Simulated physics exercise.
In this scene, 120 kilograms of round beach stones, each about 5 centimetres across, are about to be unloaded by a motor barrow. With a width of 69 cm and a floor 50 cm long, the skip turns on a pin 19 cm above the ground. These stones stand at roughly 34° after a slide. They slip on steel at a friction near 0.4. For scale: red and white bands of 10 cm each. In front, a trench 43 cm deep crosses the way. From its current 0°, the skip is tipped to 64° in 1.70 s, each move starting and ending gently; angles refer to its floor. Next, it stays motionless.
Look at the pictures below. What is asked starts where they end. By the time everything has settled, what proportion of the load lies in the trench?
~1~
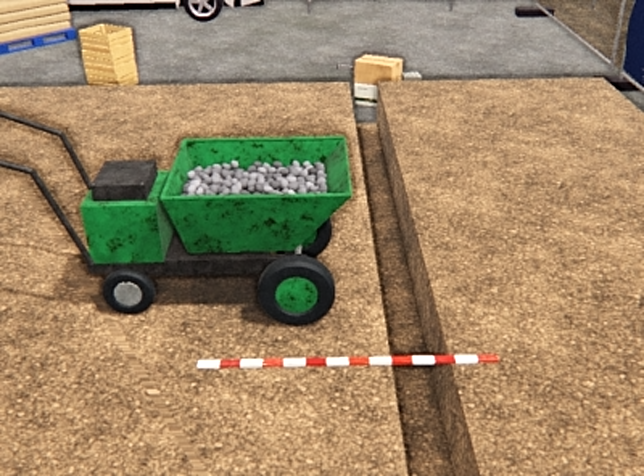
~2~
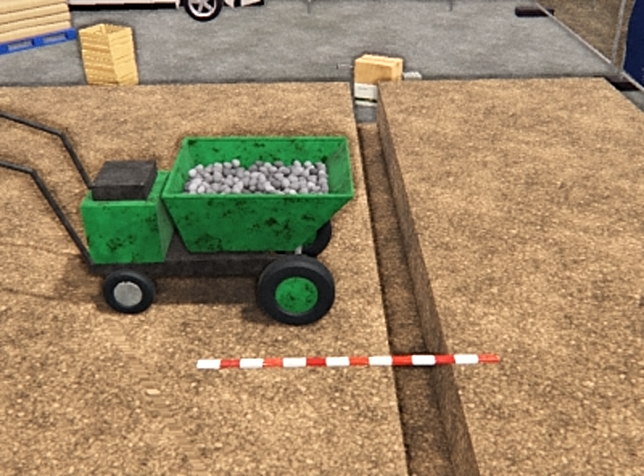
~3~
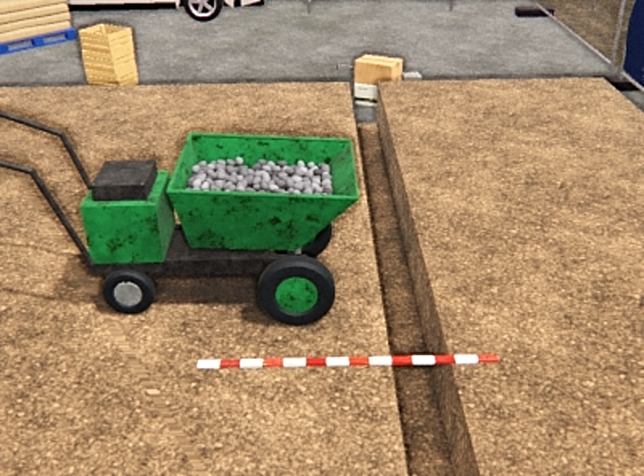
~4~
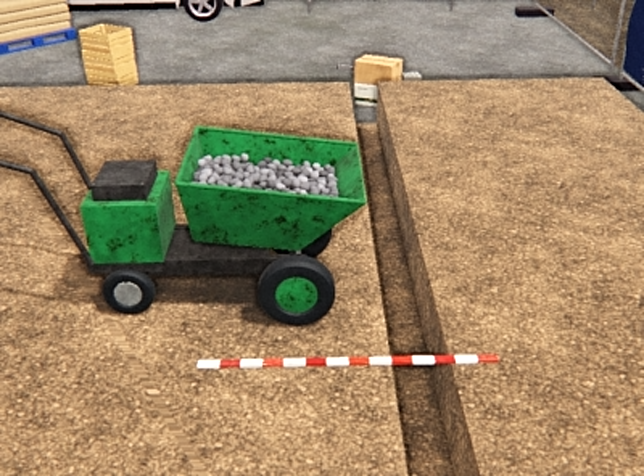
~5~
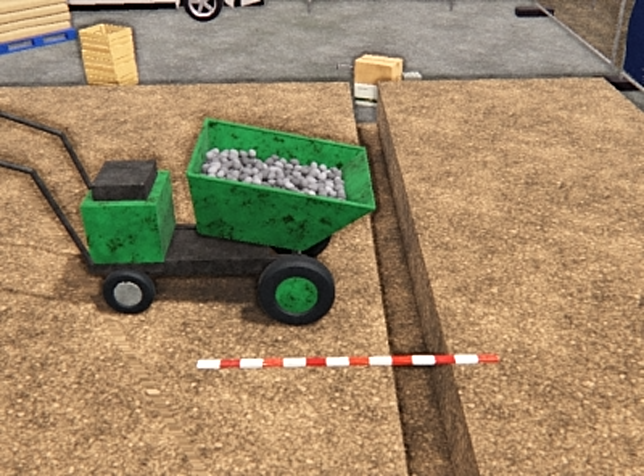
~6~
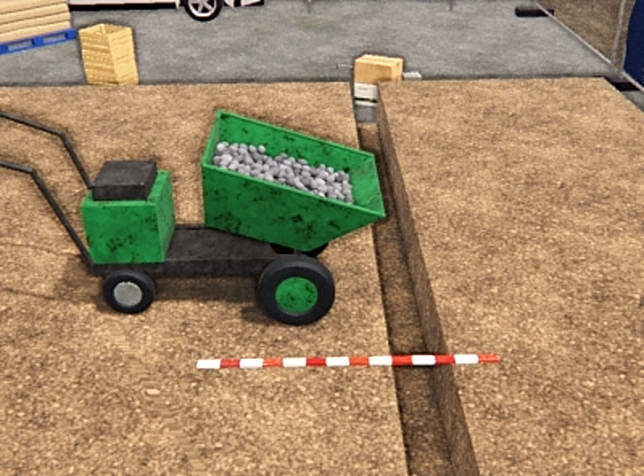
About 50 percent of the load.
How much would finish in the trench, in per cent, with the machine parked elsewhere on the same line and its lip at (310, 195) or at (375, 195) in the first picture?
From the first spot near 95, from the second near 25 per cent.
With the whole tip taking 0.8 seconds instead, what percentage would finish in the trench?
Something close to 40 per cent.
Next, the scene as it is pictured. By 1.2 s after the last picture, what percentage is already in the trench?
Approx. 10 % of the load.
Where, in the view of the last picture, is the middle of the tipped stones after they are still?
I'd put it close to (433, 282).
Then, 0.7 s after the last picture the floor is at 54°, 100 % in the skip; the foremost stones are at (404, 249).
Then, 1.2 s after the last picture the floor is at 64°, 62 % in the skip, 9 % in the trench, 29 % past the trench; the foremost stones are at (510, 292).
Then, 1.6 s after the last picture the floor is at 64°, 31 % in the skip, 20 % in the trench, 48 % past the trench; the foremost stones are at (576, 276).
Then, 3.5 s after the last picture the floor is at 64°, 0 % in the skip, 50 % in the trench, 50 % past the trench; the foremost stones are at (619, 256).
